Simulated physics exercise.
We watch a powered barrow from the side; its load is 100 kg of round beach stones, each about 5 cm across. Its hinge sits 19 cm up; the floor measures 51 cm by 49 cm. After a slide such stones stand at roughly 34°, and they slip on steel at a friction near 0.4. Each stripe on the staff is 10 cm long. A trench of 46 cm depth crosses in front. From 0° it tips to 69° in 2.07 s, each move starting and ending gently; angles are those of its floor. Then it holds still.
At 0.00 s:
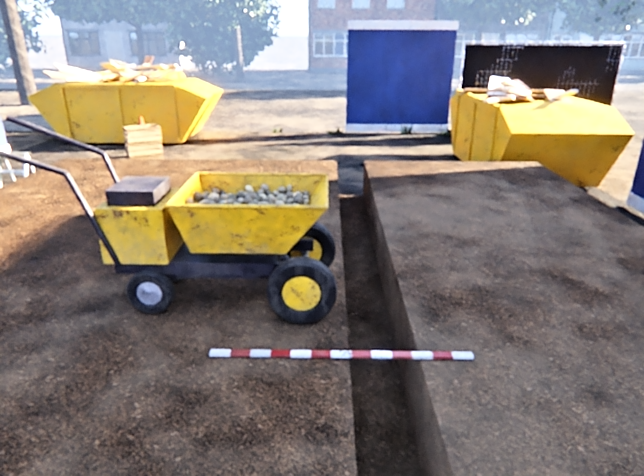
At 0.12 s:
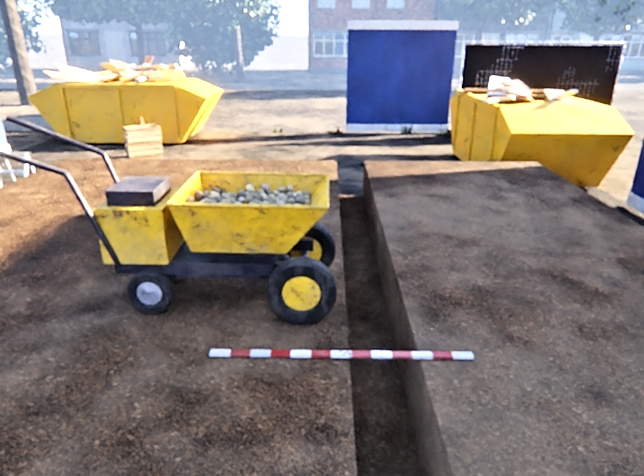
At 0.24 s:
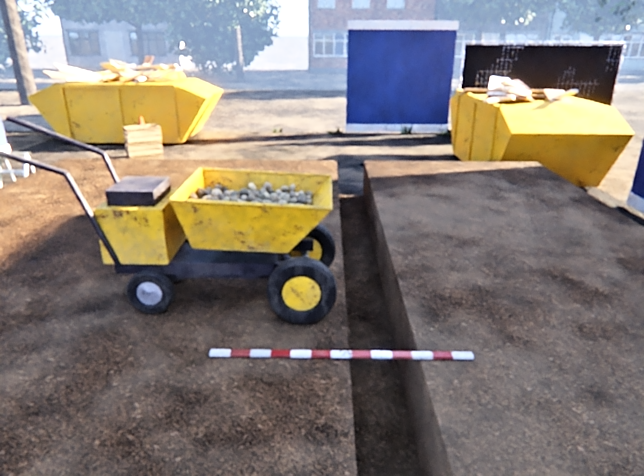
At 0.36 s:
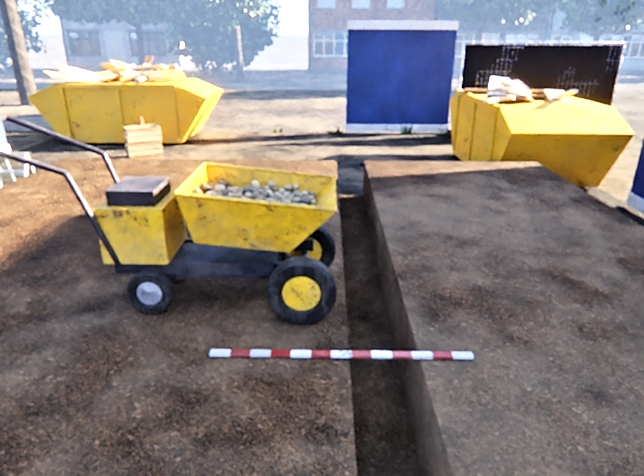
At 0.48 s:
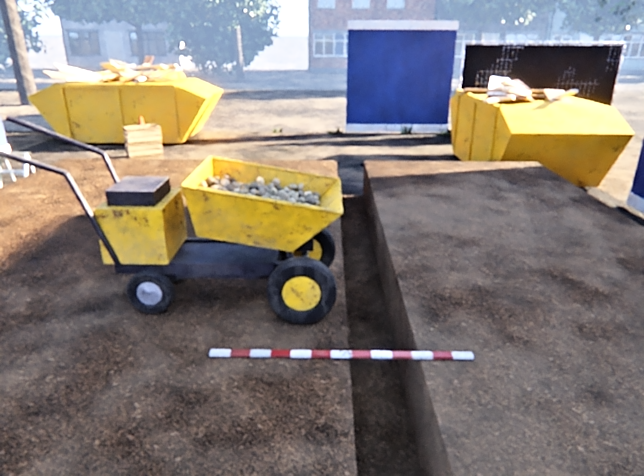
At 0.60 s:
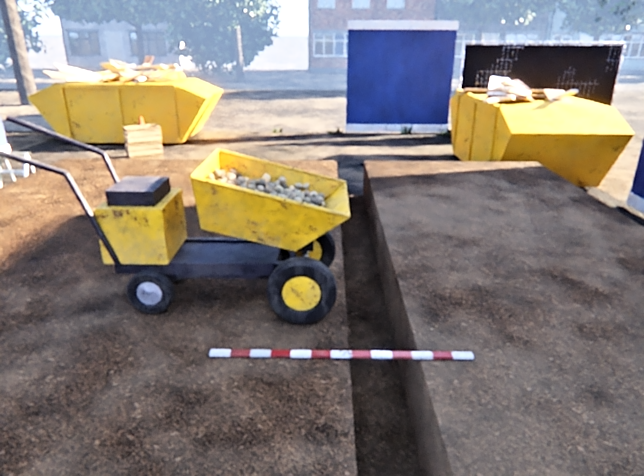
The yellow tray of a small wheeled barrow, loaded with rounded stones, slowly tilted down to the right beside a narrow trench, while the barrow's wheels and the red-and-white staff stayed still.
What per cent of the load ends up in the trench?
Close to 32 in a hundred.
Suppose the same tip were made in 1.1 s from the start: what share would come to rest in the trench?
It would be near 25 per cent.
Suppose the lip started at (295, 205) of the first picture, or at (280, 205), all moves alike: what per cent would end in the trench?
Near 80 per cent from the first place, 100 from the second.
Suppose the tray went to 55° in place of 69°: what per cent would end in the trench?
It would be near 35 per cent.
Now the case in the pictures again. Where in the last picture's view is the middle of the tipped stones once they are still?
Near (427, 296).
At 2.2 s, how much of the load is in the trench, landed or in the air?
Some 10 per cent.
After 1.5 s the floor is at 58°; 99 % in the tray, 1 % in the trench; the foremost stones are at (401, 254).
After 2.2 s the floor is at 69°; 37 % in the tray, 8 % in the trench, 56 % past the trench; the foremost stones are at (509, 306).
After 2.5 s the floor is at 69°; 12 % in the tray, 18 % in the trench, 70 % past the trench; the foremost stones are at (558, 315).
After 4.5 s the floor is at 69°; 0 % in the tray, 32 % in the trench, 68 % past the trench; the foremost stones are at (566, 308).
